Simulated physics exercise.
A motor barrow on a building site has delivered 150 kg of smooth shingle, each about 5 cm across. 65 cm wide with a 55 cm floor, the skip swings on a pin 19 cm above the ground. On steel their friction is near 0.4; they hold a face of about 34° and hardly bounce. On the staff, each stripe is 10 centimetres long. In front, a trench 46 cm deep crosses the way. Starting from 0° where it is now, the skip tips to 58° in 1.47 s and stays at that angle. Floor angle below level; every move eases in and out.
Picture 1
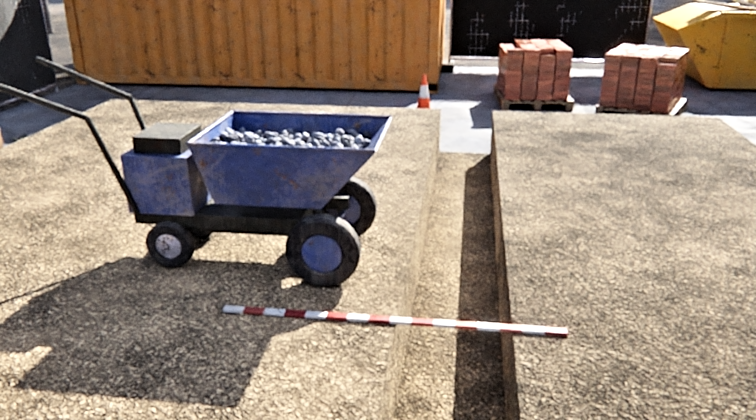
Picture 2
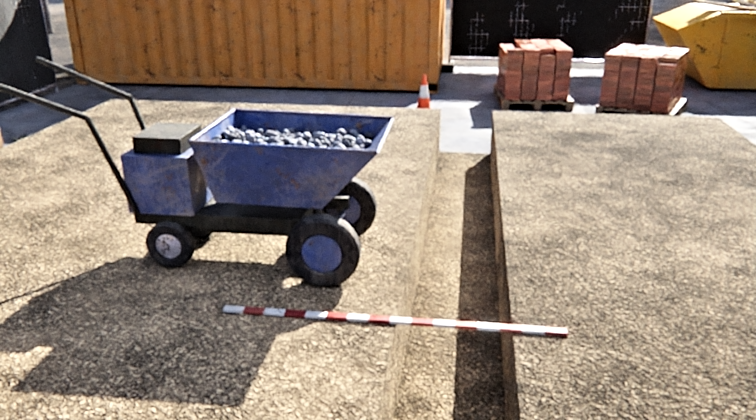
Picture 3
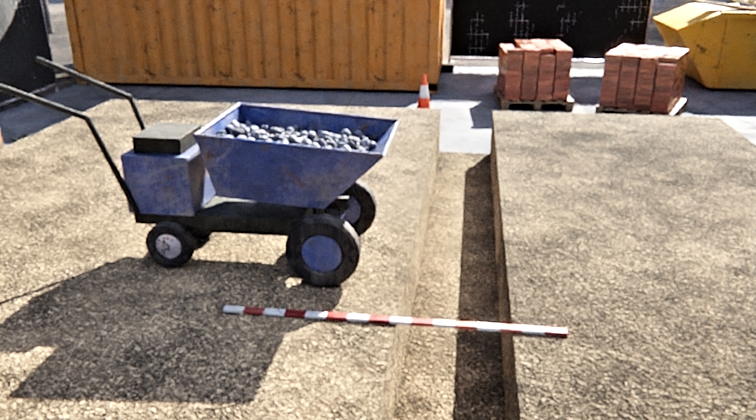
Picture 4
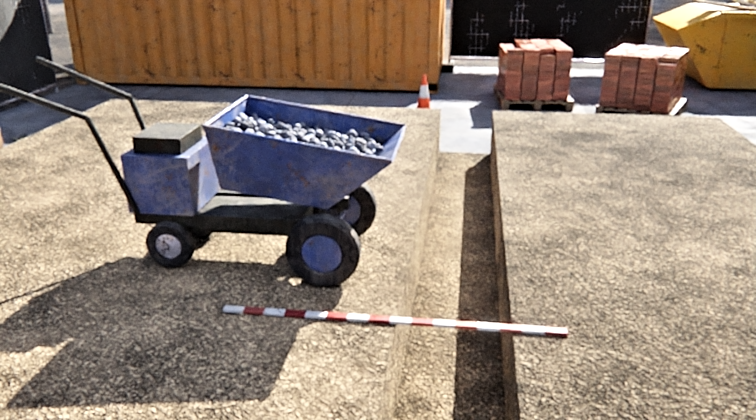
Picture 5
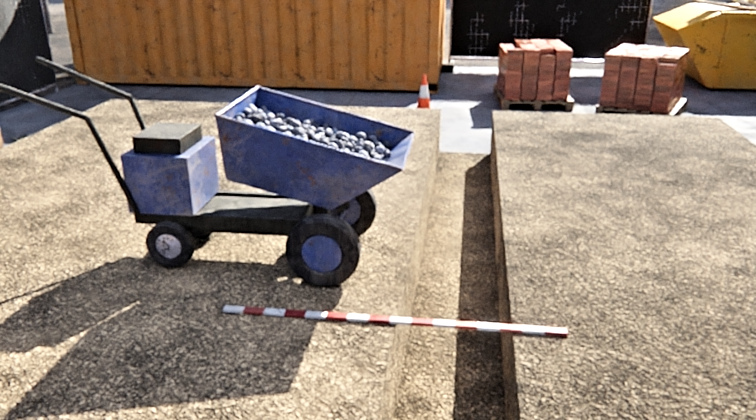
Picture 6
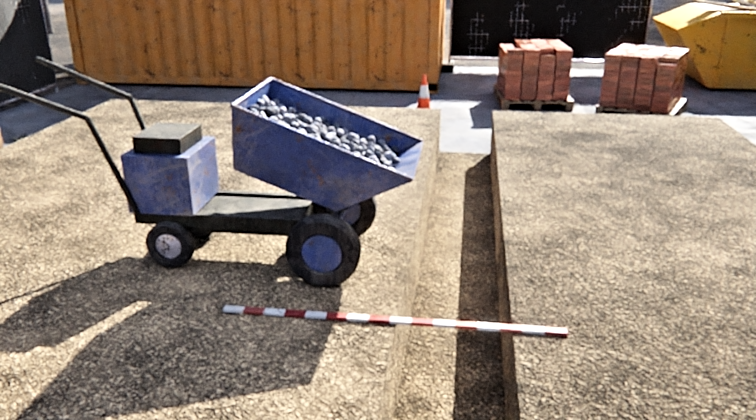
The blue skip of grey stones on a motor barrow tilts steadily down toward the right.
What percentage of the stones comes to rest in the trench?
About 84 per cent.
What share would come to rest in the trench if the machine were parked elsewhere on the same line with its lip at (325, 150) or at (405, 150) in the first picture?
The first start gives about 90 per cent, the second about 60.
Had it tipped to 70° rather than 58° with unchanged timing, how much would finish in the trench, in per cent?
In that case some 95 per cent.
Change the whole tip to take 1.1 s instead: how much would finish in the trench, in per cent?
It'd be some 80 per cent.
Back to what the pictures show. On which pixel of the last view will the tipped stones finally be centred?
Around (470, 331).
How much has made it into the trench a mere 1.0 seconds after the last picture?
Around 25 per cent of it.
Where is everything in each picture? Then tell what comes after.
The skip is at 0°, its lip at (375, 151); the top of the load is at (296, 138), in the first frame.
The skip is at 1°, its lip at (377, 153); the top of the load is at (268, 136), in the second frame.
The skip is at 4°, its lip at (383, 156); the top of the load is at (245, 131), in the third frame.
Lip at (392, 162), floor tilted 9°, highest stones at (251, 124), in the fourth frame.
Lip at (402, 170), floor tilted 15°, highest stones at (253, 116), in the fifth frame.
The skip is at 21°, its lip at (412, 180); the top of the load is at (265, 108), in the sixth frame.
Then, 0.5 s after the last picture the floor is at 49°, 100 % in the skip; the foremost stones are at (429, 207).
Then, 1.0 s after the last picture the floor is at 58°, 76 % in the skip, 23 % in the trench; the foremost stones are at (509, 277).
Then, 1.3 s after the last picture the floor is at 58°, 47 % in the skip, 47 % in the trench, 6 % past the trench; the foremost stones are at (577, 275).
Then, 3.3 s after the last picture the floor is at 58°, 10 % in the skip, 84 % in the trench, 6 % past the trench; the foremost stones are at (615, 282).
